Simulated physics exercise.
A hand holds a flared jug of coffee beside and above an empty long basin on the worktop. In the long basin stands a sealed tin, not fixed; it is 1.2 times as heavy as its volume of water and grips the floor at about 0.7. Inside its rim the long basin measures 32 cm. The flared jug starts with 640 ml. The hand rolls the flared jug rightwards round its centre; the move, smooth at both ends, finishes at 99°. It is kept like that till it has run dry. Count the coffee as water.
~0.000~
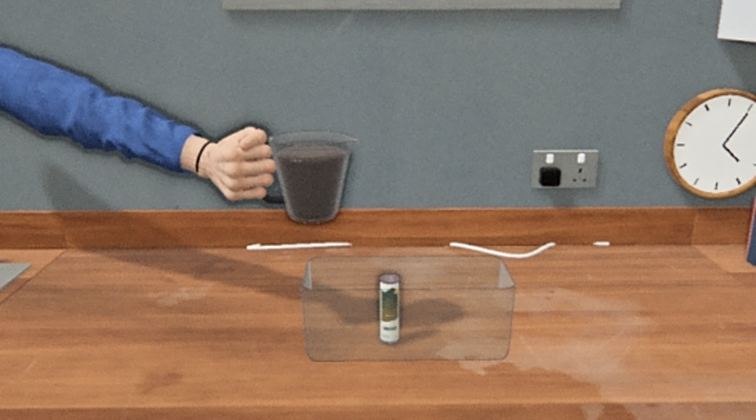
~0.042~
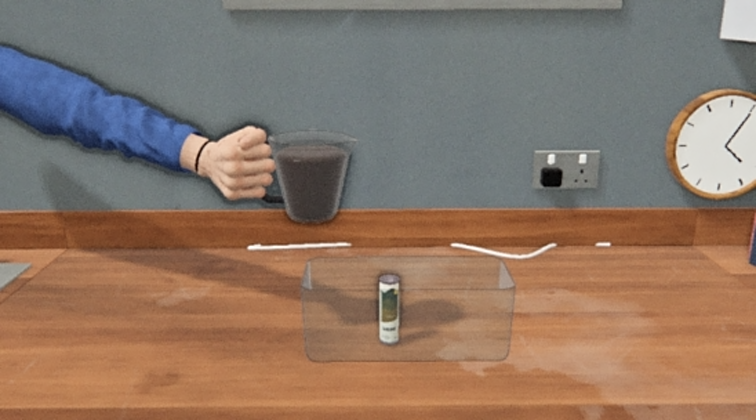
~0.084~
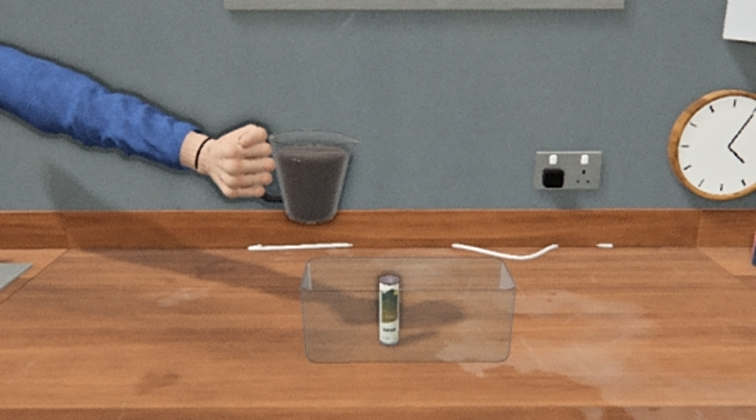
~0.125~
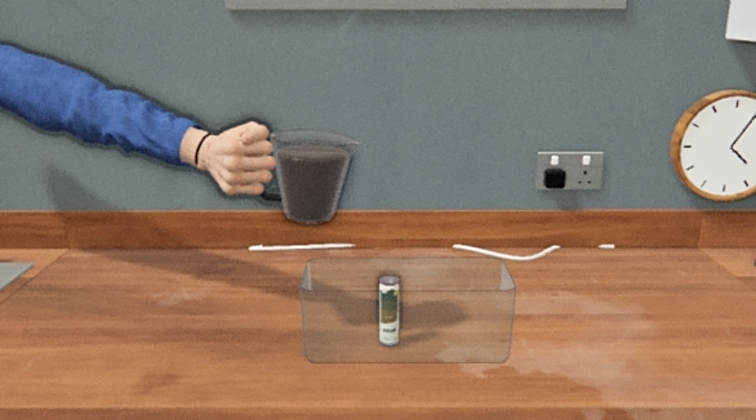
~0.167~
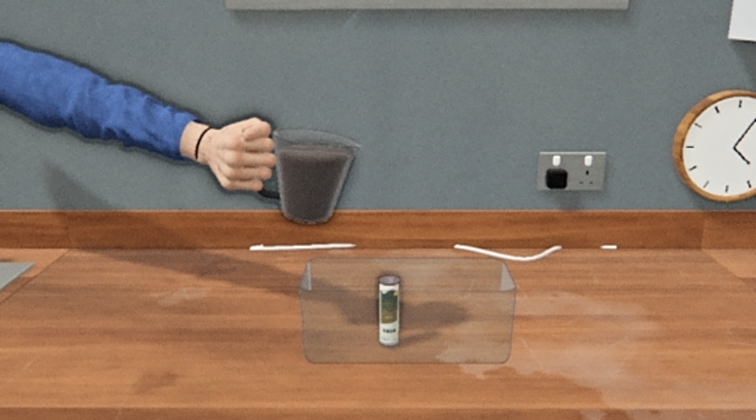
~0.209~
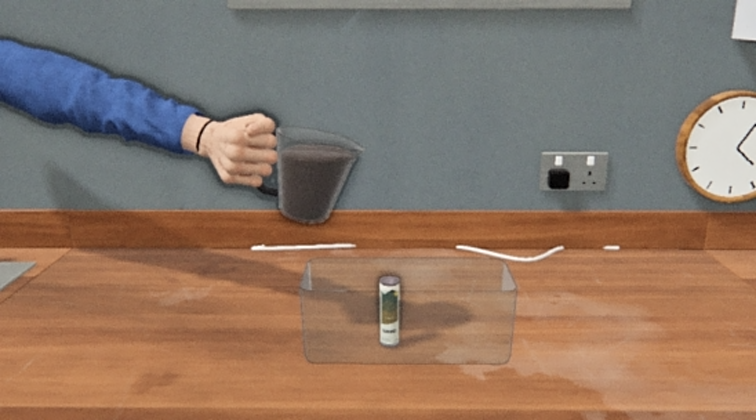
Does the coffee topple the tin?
The tin stays up.
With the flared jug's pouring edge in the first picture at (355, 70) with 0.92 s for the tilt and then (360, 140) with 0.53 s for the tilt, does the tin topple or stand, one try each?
First it remains upright; then it stays up.
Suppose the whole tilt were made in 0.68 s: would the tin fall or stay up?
The tin keeps standing.
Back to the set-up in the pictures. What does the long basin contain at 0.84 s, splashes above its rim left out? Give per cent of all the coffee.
About 58 per cent.
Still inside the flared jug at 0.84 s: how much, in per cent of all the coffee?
About 20 per cent.
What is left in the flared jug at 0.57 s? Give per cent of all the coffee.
Near 74 in a hundred.
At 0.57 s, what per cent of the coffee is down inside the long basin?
Near 3 in a hundred.
Then, 0.57 s in, the tilt is 68° and 75 per cent is still to pour; the tin stands where it began.
Then, 0.84 s in, the tilt is 97° and 21 per cent is still to pour; the tin stands where it began.
Then, 1.12 s in, the tilt is 99° and 1 per cent is still to pour; the tin stands where it began.
Then, 1.42 s in, the tilt is 99° and 0 per cent is still to pour; the tin stands where it began.
Finally, the tin stands where it began.
